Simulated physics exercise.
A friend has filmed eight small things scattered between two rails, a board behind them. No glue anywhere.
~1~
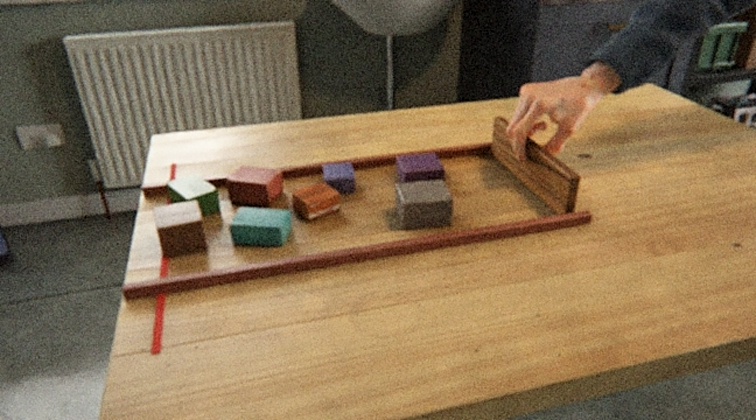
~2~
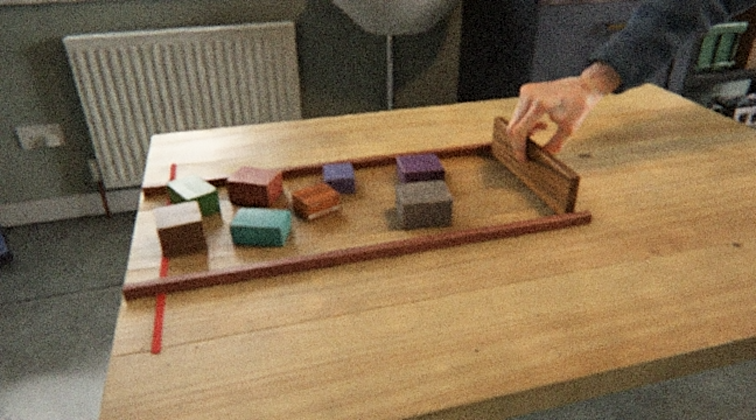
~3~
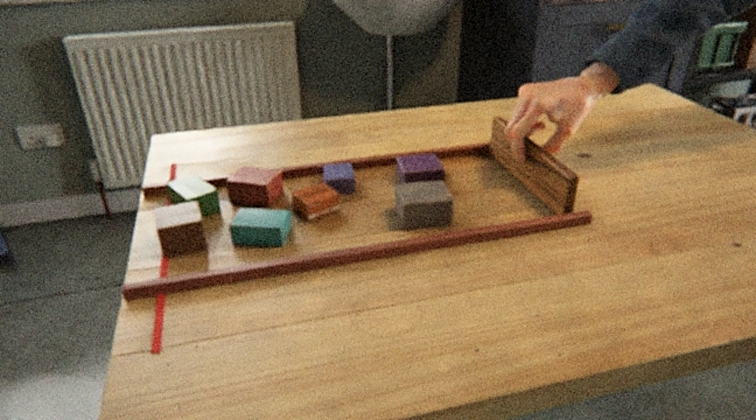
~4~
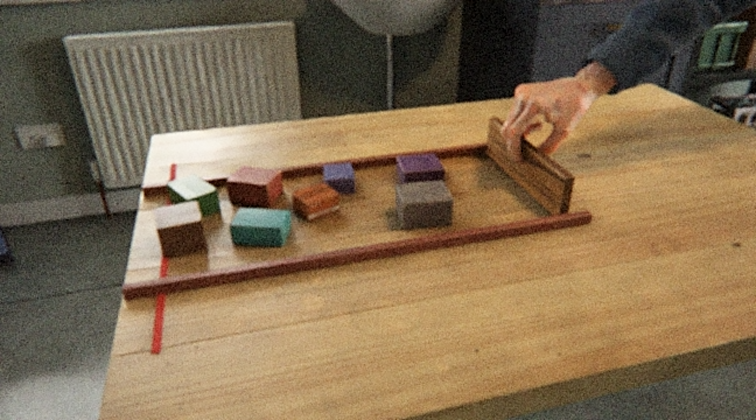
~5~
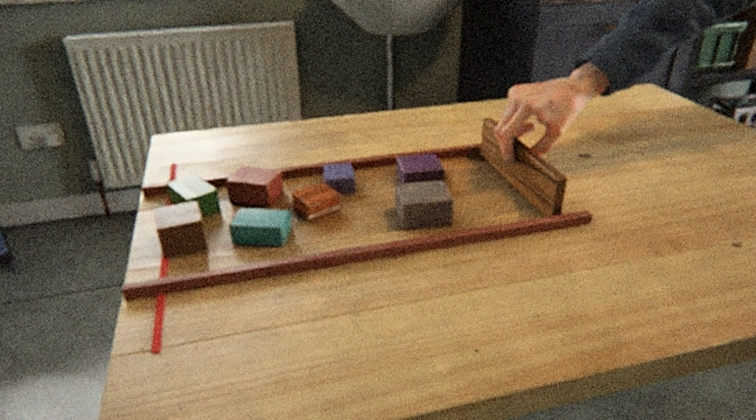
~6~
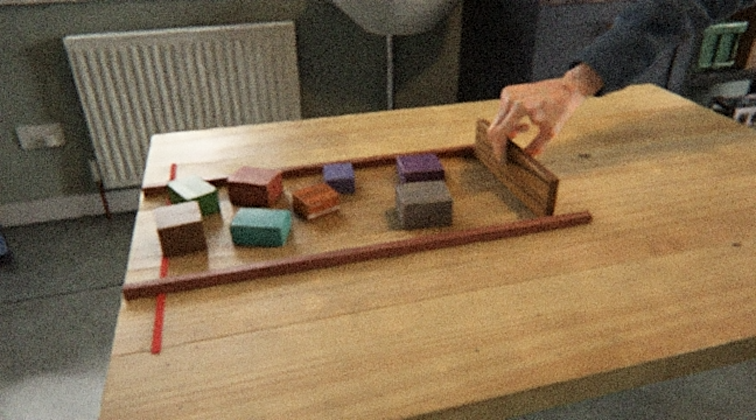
A hand slides a wooden board slightly left between two rails on a table, while eight scattered blocks ahead stay still.
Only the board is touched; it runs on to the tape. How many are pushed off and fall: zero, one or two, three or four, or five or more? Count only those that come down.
As it turns out, the number that fall off is five or more.
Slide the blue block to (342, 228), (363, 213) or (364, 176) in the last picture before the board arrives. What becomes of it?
Place by place, it comes down; falls; drops off.
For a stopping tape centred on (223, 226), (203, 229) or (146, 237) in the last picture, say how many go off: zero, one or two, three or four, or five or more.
Taking them in turn, either three or four; three or four; 5 or more.
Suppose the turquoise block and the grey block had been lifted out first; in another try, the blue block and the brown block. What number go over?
First 4, then 4.
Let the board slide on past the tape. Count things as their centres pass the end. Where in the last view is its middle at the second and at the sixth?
Its middle is around (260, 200) and later (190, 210).
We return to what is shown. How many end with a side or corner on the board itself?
The number is 2.
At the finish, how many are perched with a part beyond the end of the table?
2 of them.
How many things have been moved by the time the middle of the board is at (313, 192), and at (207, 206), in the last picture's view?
7 and 8.
Soon after, none off yet; brown block at rest near (181, 229); green block at rest near (193, 197); turquoise block at rest near (261, 227).
In the end, the number that fall off is five or more; gone, blue block, orange box, red block, turquoise block, green block and brown block.
